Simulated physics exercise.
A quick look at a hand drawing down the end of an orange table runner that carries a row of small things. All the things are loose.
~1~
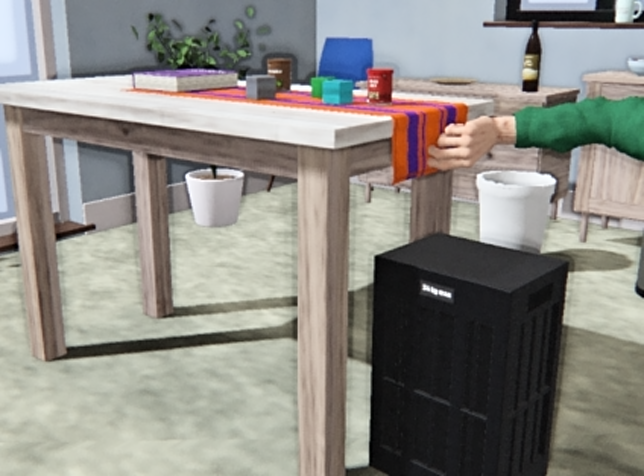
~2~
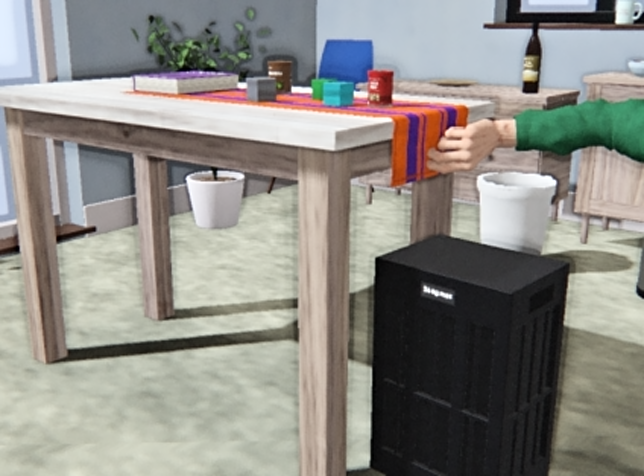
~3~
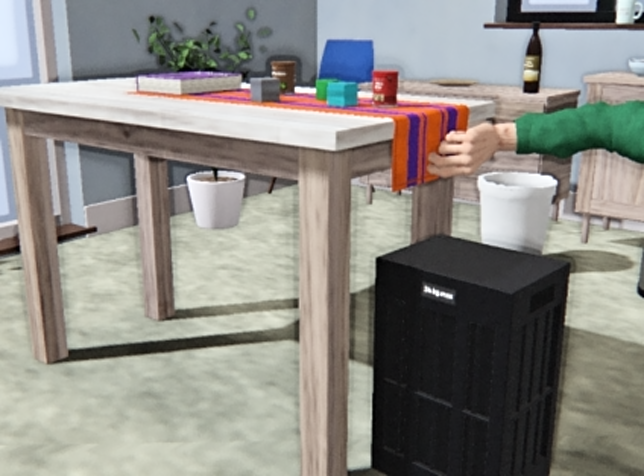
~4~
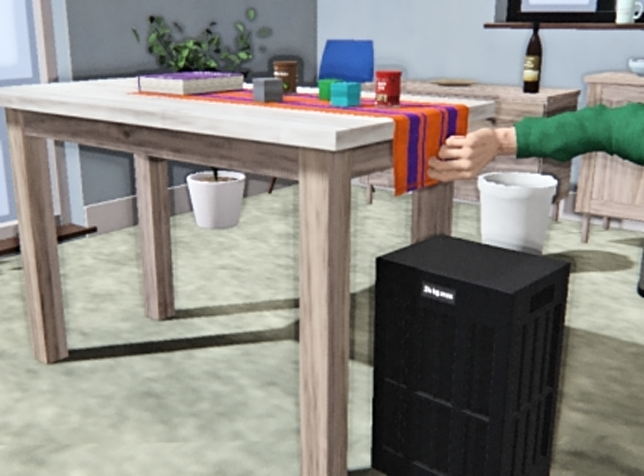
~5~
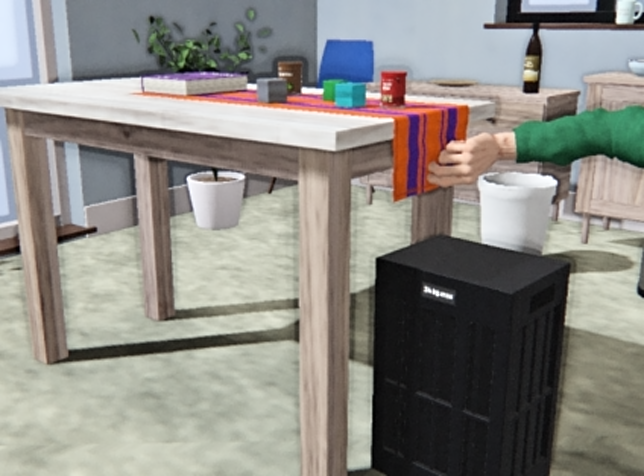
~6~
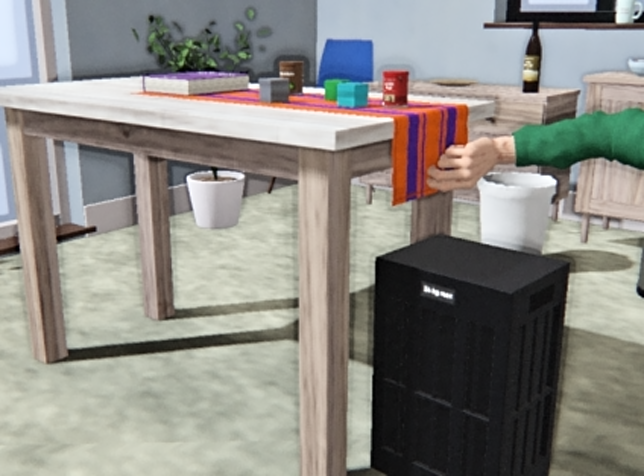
A hand in a green sleeve draws the end of an orange and purple striped runner slowly down over the right end of a pale table. The red can, small cubes, brown can and purple-topped book ride slightly rightward with the cloth, and by the close its hem hangs a little lower above the black crate.
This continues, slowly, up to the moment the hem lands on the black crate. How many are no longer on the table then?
Over the edge go one.
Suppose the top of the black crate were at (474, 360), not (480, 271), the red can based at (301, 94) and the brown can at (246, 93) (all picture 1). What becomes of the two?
The red can stays on, the brown can keeps its place on top.
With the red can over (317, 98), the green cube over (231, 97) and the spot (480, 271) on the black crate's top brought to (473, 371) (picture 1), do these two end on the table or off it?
The red can is carried off, the green cube holds on.
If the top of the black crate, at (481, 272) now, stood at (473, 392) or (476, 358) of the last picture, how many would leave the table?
The count: 4 and 3.
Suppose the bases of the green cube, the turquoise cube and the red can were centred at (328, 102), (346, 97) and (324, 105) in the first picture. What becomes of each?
The green cube holds on, the turquoise cube holds on, the red can does not fall.
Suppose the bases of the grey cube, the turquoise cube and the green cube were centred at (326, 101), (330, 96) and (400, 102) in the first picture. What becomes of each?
The grey cube does not fall, the turquoise cube stays on, the green cube comes down.
Soon after, hem near (430, 222); all still up.
After that, hem on the crate; red can gone.
In the end, hem on the crate; red can gone. The table loses one.
